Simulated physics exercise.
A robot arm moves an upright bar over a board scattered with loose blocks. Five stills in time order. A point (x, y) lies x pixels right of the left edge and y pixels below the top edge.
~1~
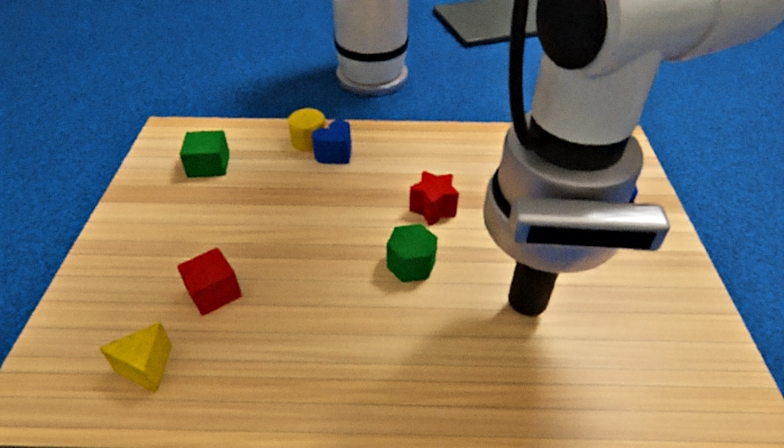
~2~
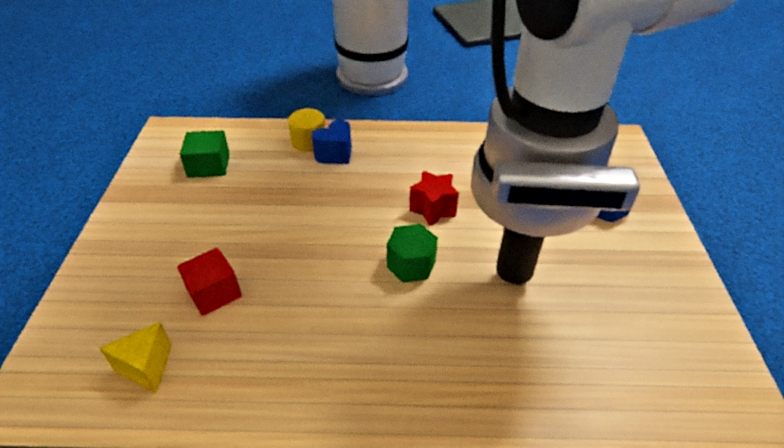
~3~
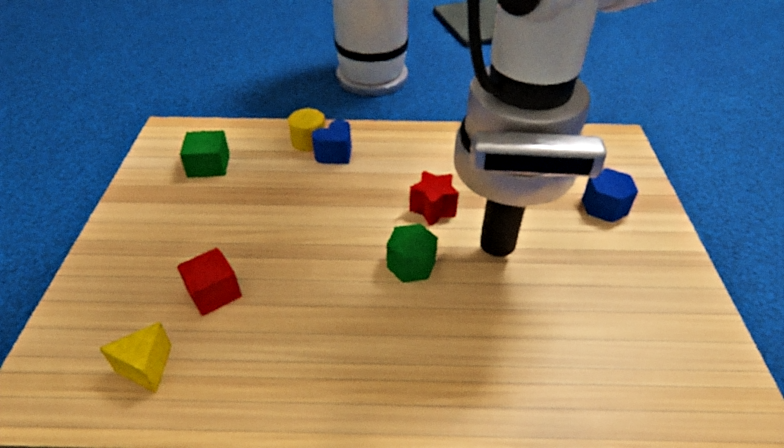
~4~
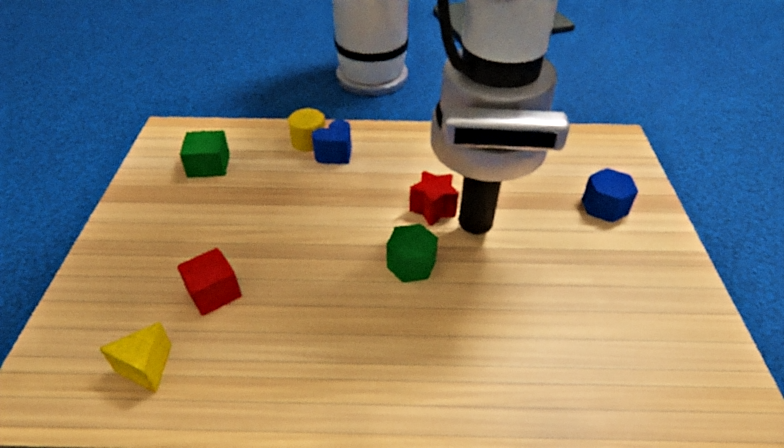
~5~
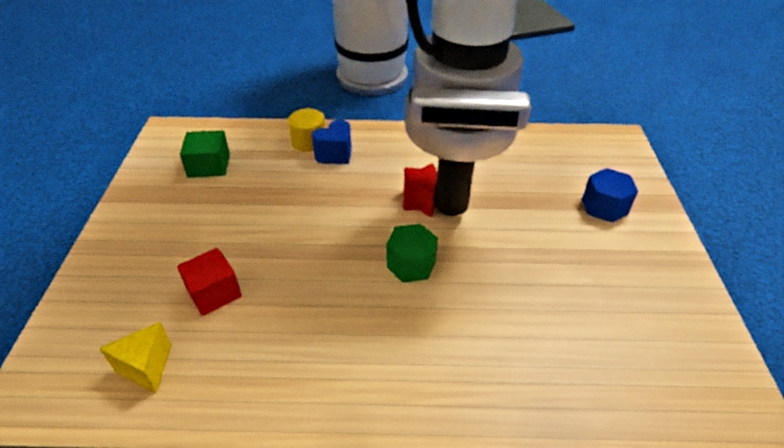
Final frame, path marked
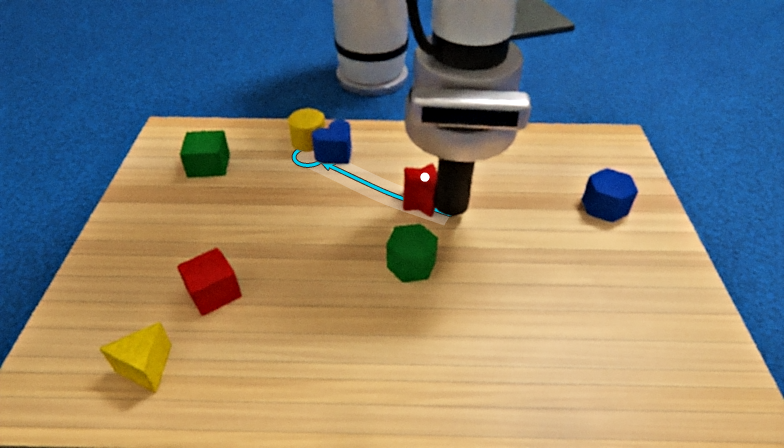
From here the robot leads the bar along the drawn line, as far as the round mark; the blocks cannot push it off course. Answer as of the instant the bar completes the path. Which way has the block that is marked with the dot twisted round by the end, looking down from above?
It turns clockwise.
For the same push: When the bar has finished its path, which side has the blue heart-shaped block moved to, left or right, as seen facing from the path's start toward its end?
Taking start-to-end as forward, the block's sideways shift goes to the right.
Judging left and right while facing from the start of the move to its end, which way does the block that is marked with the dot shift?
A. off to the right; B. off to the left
The one that fits is A, off to the right.
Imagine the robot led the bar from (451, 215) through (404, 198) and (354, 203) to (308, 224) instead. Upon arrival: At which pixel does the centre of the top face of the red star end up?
Top centre: (364, 153).
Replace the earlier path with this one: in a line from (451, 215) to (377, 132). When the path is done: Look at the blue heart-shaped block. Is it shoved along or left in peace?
The block stays on its spot.
Drawn move, from (451, 215) by way of (397, 197) and (351, 176) to (309, 156); the dot is on the red star.
What follows on the original path. One third of the way, bar at (397, 187); red star at (378, 156), turned 15° clockwise.
Two thirds of the way, bar at (350, 166); yellow round block at (298, 114); blue heart-shaped block at (327, 120), turned 30° anticlockwise; red star at (353, 134), turned 55° clockwise.
At the end, bar at (308, 146); yellow round block at (297, 113); blue heart-shaped block at (328, 113), turned 50° anticlockwise; green six-sided block still; red star at (351, 129), turned 95° clockwise.
